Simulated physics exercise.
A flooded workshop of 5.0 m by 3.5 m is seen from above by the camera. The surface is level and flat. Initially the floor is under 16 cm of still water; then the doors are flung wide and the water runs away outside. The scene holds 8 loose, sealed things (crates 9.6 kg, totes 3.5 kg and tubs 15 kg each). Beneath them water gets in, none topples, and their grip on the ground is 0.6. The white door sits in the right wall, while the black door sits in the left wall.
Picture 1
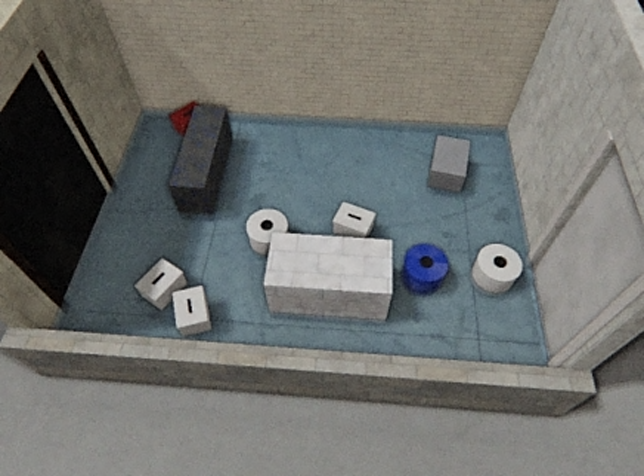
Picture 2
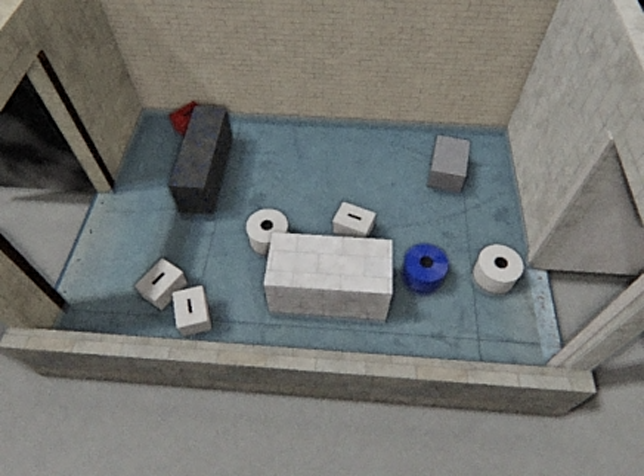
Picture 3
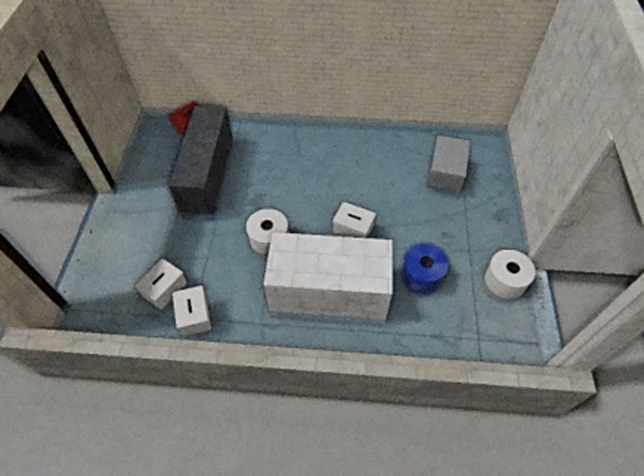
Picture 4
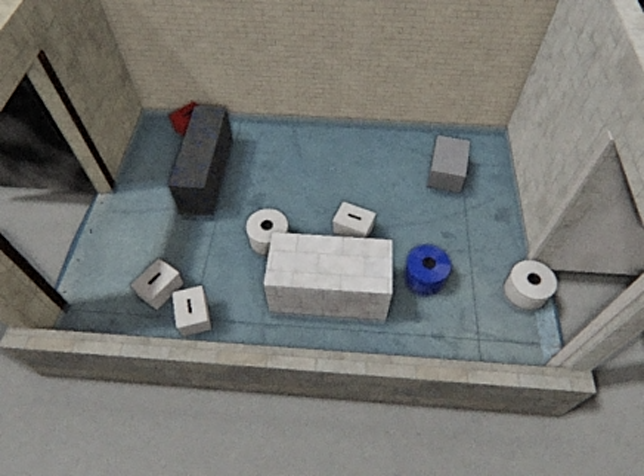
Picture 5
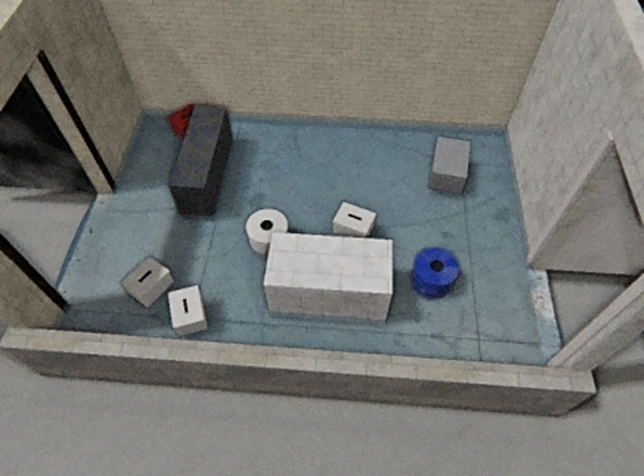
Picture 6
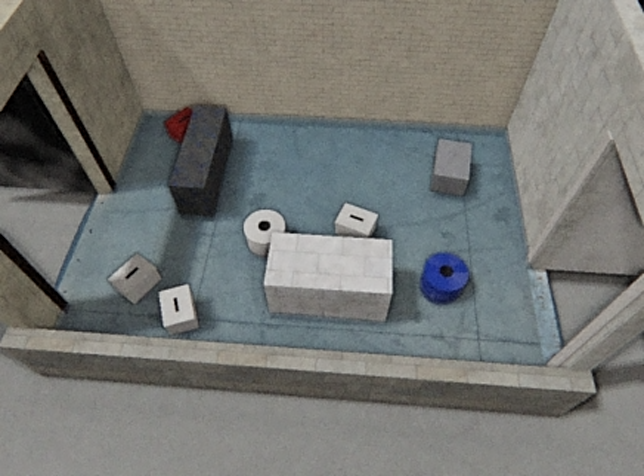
A white tub drifts out through the right doorway, then the blue tub drifts right.
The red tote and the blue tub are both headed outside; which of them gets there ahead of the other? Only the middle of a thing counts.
It is the blue one that gets there first.
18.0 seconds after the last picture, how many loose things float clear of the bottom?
Just then, the number is 1.
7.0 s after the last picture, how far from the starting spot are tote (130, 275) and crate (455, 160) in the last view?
For the first it's washed out, and for the second it's 140 cm.
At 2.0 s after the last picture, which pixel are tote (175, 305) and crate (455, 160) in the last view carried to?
I'd say close to (116, 299) and close to (469, 181).
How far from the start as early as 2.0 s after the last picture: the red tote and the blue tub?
By then roughly 60 cm and 100 cm, respectively.
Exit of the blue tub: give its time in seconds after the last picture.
Roughly 3.0 s, I'd say.
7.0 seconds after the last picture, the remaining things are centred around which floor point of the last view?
Mean position: Approximately (311, 262).
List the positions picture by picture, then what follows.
In the first picture, the red tote at (188, 113), afloat; the blue tub at (426, 262) floats; 16 cm deep round most things; 0 of 8 have shifted.
In the second picture, the red tote at (188, 113) floats; the blue tub at (426, 262), afloat; 16 cm deep round most things; 0 of 8 have shifted.
In the third picture, the red tote at (188, 113), afloat; the blue tub at (427, 262), afloat; 16 cm deep round most things; 1 of 8 have shifted.
In the fourth picture, the red tote at (188, 114) floats; the blue tub at (429, 263) floats; about 2370 L in view; 2 of 8 have shifted.
In the fifth picture, the red tote at (187, 116), afloat, 4 cm from its start; the blue tub at (437, 266), afloat, 11 cm from its start; about 2300 L in view; 3 of 8 have shifted.
In the sixth picture, the red tote at (183, 120), afloat, 10 cm from its start; the blue tub at (446, 272), afloat, 22 cm from its start; 13 cm deep round most things; 6 of 8 have shifted.
Then, 2.0 s after the last picture the red tote is near (167, 152), 0.7 m from its start, afloat; the blue tub is near (506, 311), 0.9 m from its start, afloat; 2 of 8 are out; 6 afloat.
Then, 7.0 s after the last picture the red tote is near (173, 174), 1.0 m from its start, afloat; the blue tub has gone out (3.2 s after the last picture); 4 of 8 are out; 3 afloat.
Then, 14.0 s after the last picture the red tote is near (154, 164), 0.9 m from its start, afloat; the blue tub has gone out (3.2 s after the last picture); 6 of 8 are out; 1 afloat.
Then, 18.0 s after the last picture the red tote is near (126, 194), 1.4 m from its start, afloat; the blue tub has gone out (3.2 s after the last picture); 6 of 8 are out; 1 afloat.
